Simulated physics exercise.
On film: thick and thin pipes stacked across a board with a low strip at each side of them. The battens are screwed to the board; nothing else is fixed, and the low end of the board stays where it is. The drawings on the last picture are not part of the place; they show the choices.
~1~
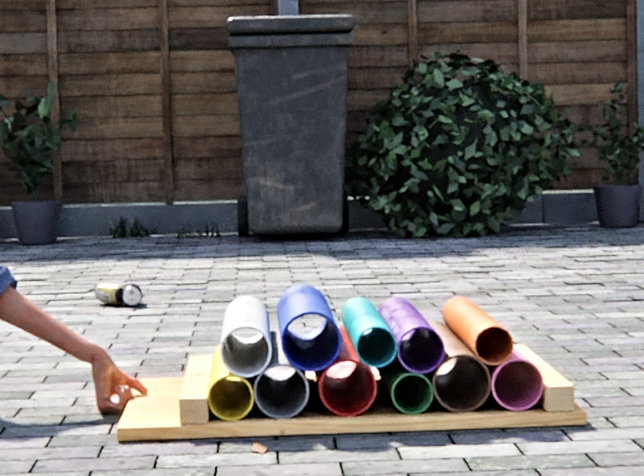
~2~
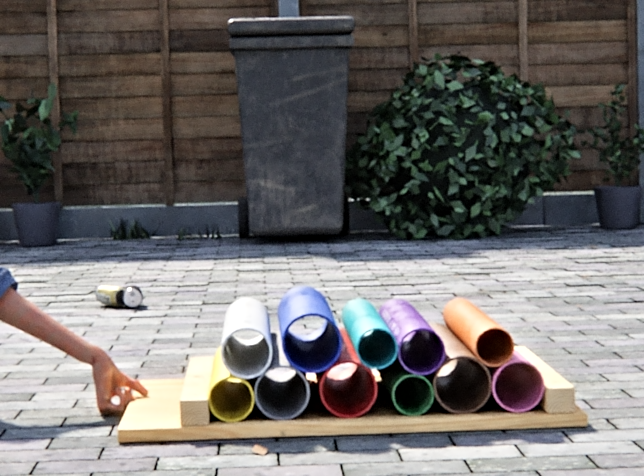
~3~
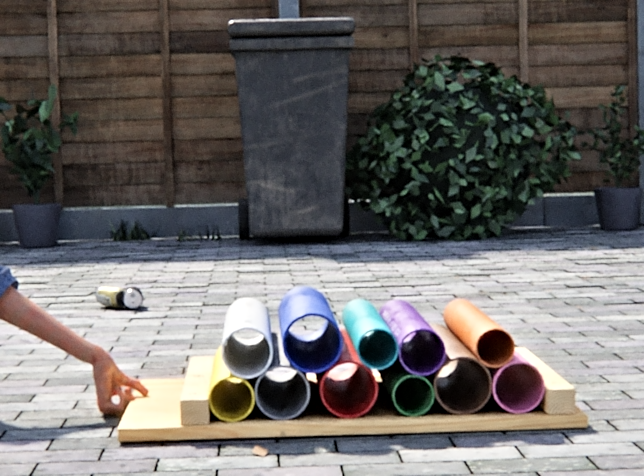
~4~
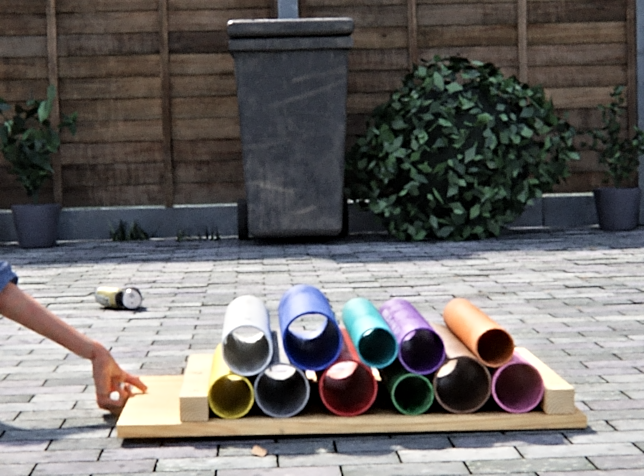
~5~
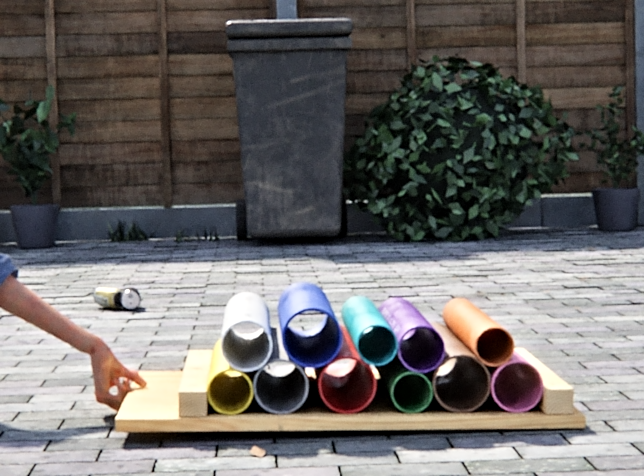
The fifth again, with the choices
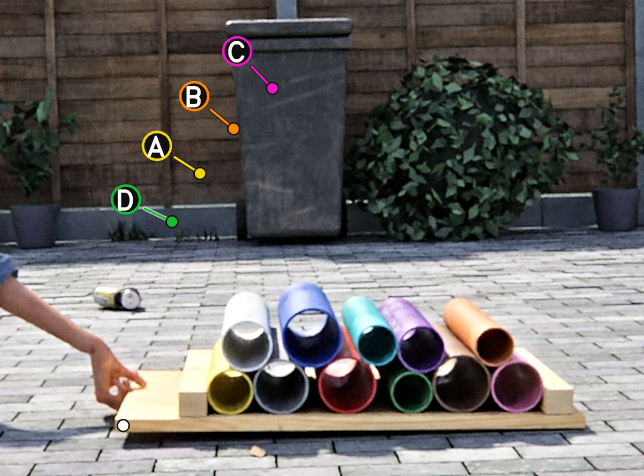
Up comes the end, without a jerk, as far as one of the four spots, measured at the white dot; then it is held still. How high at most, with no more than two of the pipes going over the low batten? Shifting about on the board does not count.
At most to A.
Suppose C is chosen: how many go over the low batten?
It comes to five.
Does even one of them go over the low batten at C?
Yes, at C.
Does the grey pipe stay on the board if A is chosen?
Yes.
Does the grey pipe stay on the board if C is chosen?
The grey pipe: Yes.
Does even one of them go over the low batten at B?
Yes, at B.
On the marked copy, A at (200, 174); B at (234, 129); C at (273, 88); D at (172, 222); the white dot at (123, 426).
Following A. Soon after the start, board at 19°.
Later, board at 34°.
In the end, board at 34°, two over the low batten (purple, orange).
As for the rest, B five over the low batten; C five over the low batten; D two over the low batten (purple, orange).
